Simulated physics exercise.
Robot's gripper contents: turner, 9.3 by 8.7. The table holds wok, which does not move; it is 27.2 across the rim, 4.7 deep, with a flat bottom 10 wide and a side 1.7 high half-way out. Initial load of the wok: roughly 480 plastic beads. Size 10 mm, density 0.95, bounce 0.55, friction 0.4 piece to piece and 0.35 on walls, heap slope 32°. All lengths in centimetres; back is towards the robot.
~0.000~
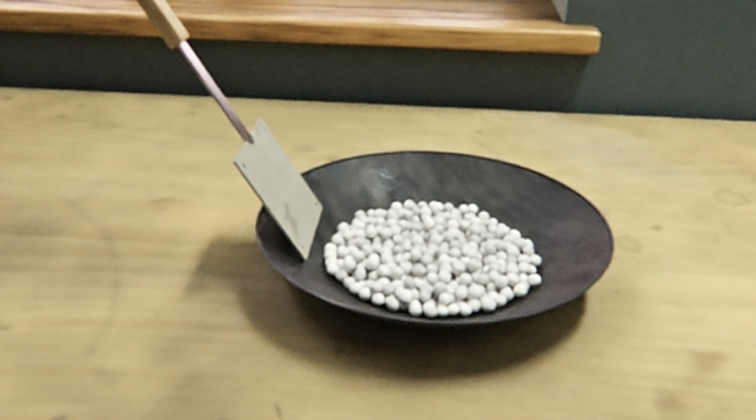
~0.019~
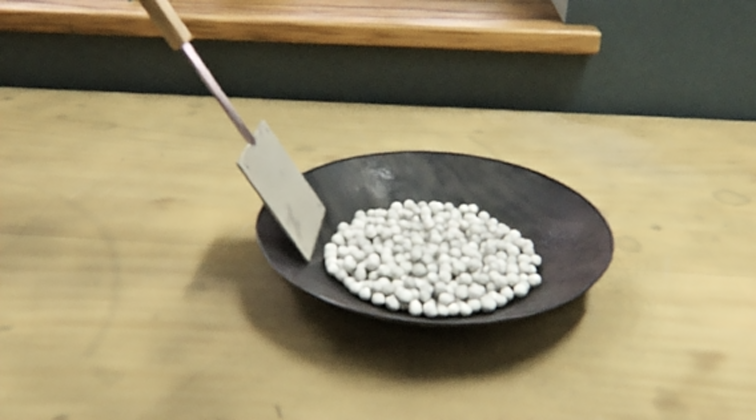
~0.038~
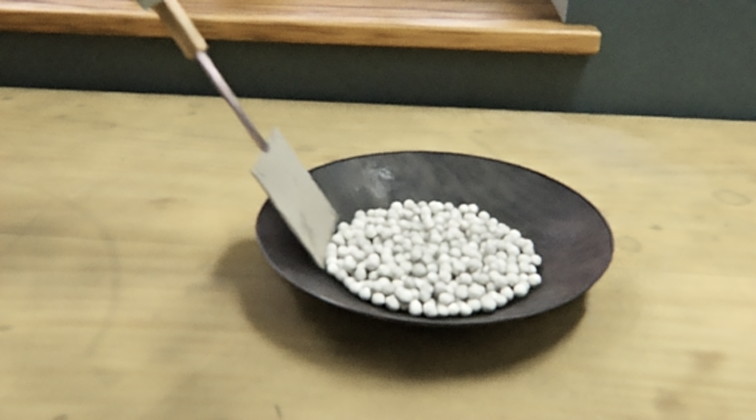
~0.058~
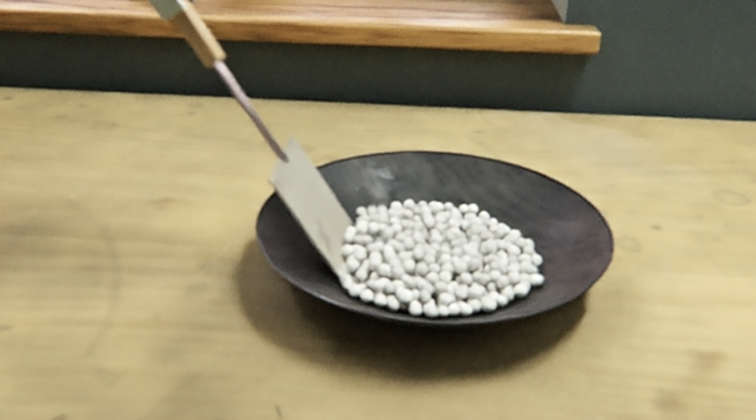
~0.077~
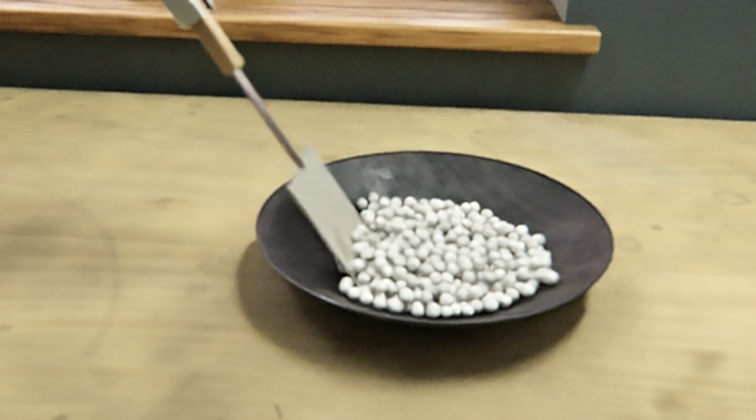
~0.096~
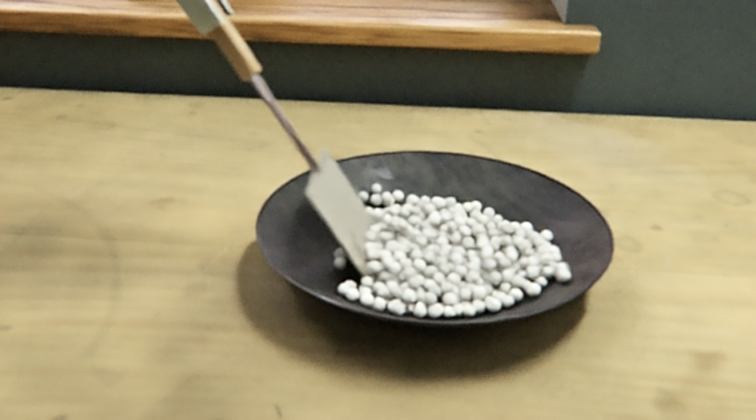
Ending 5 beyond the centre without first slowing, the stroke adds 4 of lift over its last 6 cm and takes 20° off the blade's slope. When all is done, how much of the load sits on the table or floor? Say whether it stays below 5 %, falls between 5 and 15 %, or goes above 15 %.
It stays below 5 %.
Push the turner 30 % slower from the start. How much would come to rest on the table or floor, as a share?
Roughly 0 per cent, I'd say.
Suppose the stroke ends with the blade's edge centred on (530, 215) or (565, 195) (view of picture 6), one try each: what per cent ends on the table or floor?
First try roughly 5 percent, second roughly 25 percent.
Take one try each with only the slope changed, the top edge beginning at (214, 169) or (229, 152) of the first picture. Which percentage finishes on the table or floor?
I'd say near 0 per cent for the first and near 0 per cent for the second.
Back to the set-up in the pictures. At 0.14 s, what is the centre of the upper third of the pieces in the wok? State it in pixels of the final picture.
Roughly at (481, 251).
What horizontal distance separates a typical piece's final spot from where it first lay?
The value is roughly 4 cm.
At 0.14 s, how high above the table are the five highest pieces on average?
About 4 cm.
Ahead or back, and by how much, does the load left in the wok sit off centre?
It sits some 4.5 centimetres ahead of centre.
By 0.14 s, sloping 57°, highest piece 5 above the table; 477 in the wok.
By 0.19 s, sloping 48°, highest piece 5 above the table; 477 in the wok.
By 0.41 s, sloping 38°, highest piece 6 above the table; 477 in the wok.
By 1.46 s, sloping 38°, highest piece 5 above the table; 476 in the wok, 1 on the table or floor.
Final count, 476 in the wok, 1 on the table or floor. That is 0 % on the table or floor.
